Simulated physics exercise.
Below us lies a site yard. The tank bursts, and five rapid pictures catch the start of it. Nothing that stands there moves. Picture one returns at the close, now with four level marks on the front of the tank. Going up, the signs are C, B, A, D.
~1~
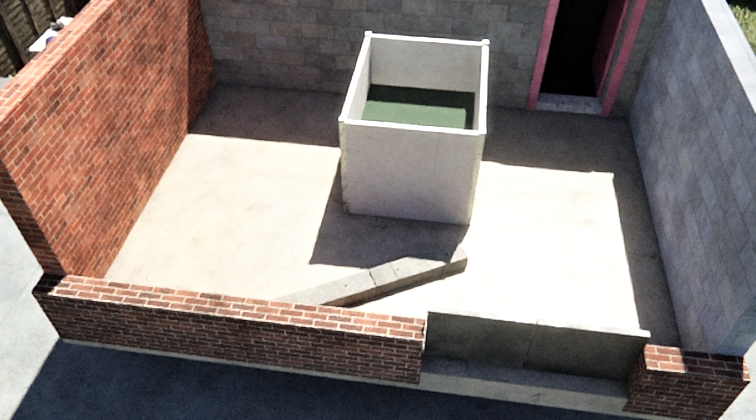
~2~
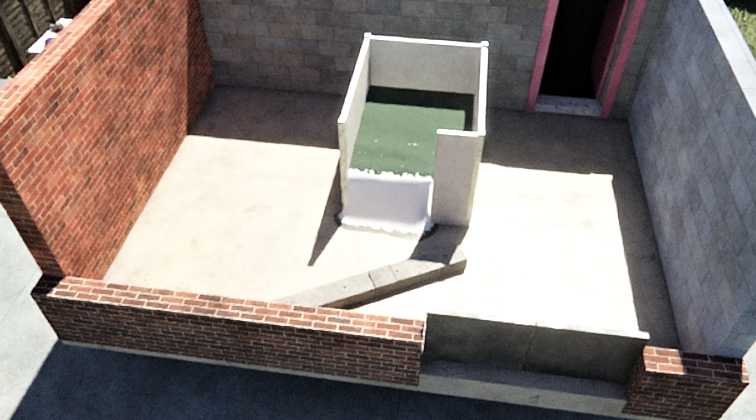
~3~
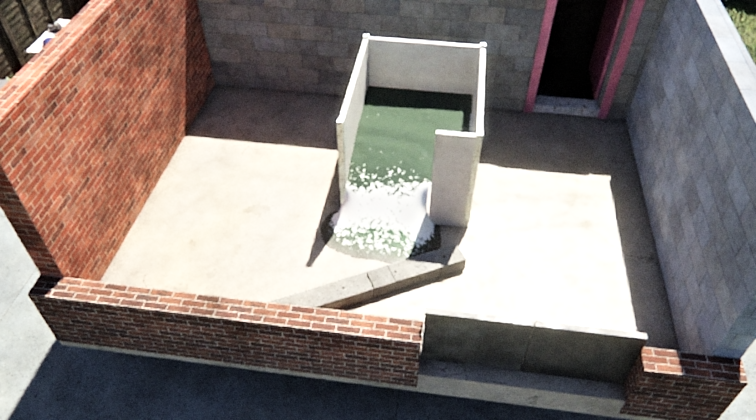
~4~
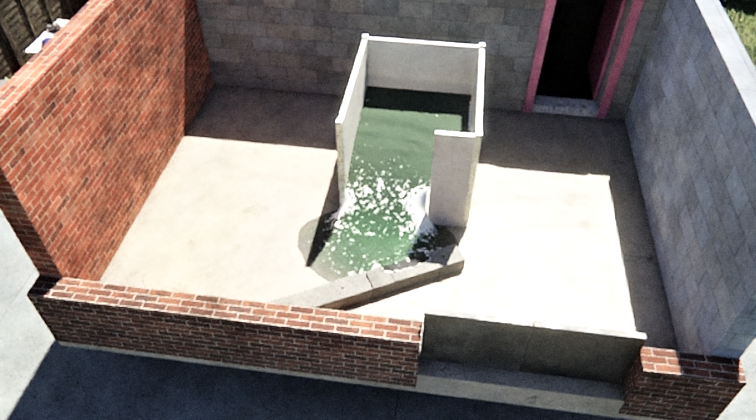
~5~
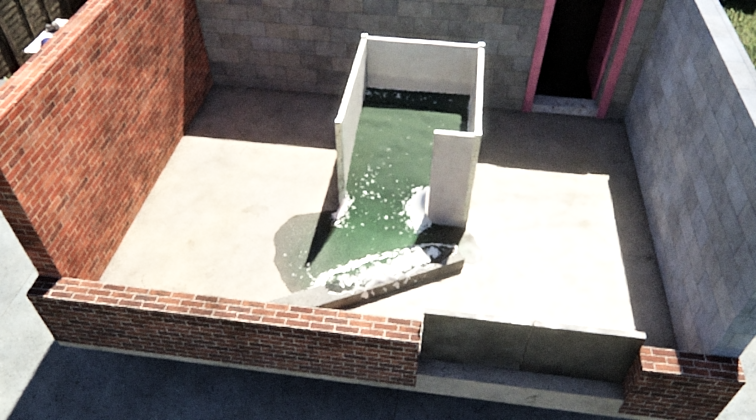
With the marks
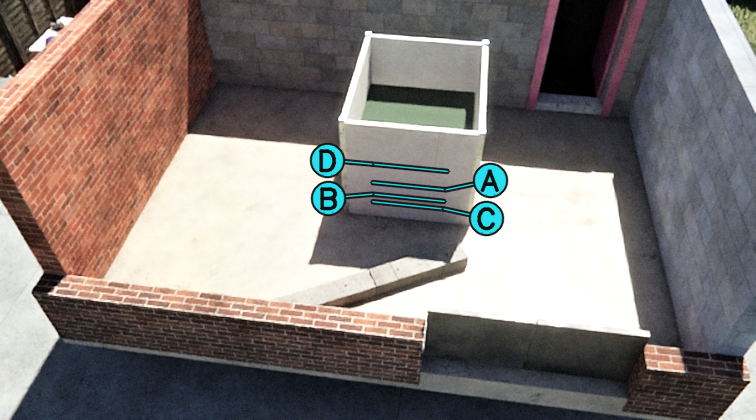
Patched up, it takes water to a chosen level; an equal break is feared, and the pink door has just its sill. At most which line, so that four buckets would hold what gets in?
Take D.
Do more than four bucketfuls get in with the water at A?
No.
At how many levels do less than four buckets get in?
All of the four.
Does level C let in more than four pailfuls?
No.
On the marked copy, A at (408, 186); B at (408, 197); C at (407, 205); D at (409, 167); from the bottom up C, B, A, D.
With A, nothing gets over.
With B, nothing gets over.
With C, nothing gets over.
With D, a splash gets over, under a bucket.
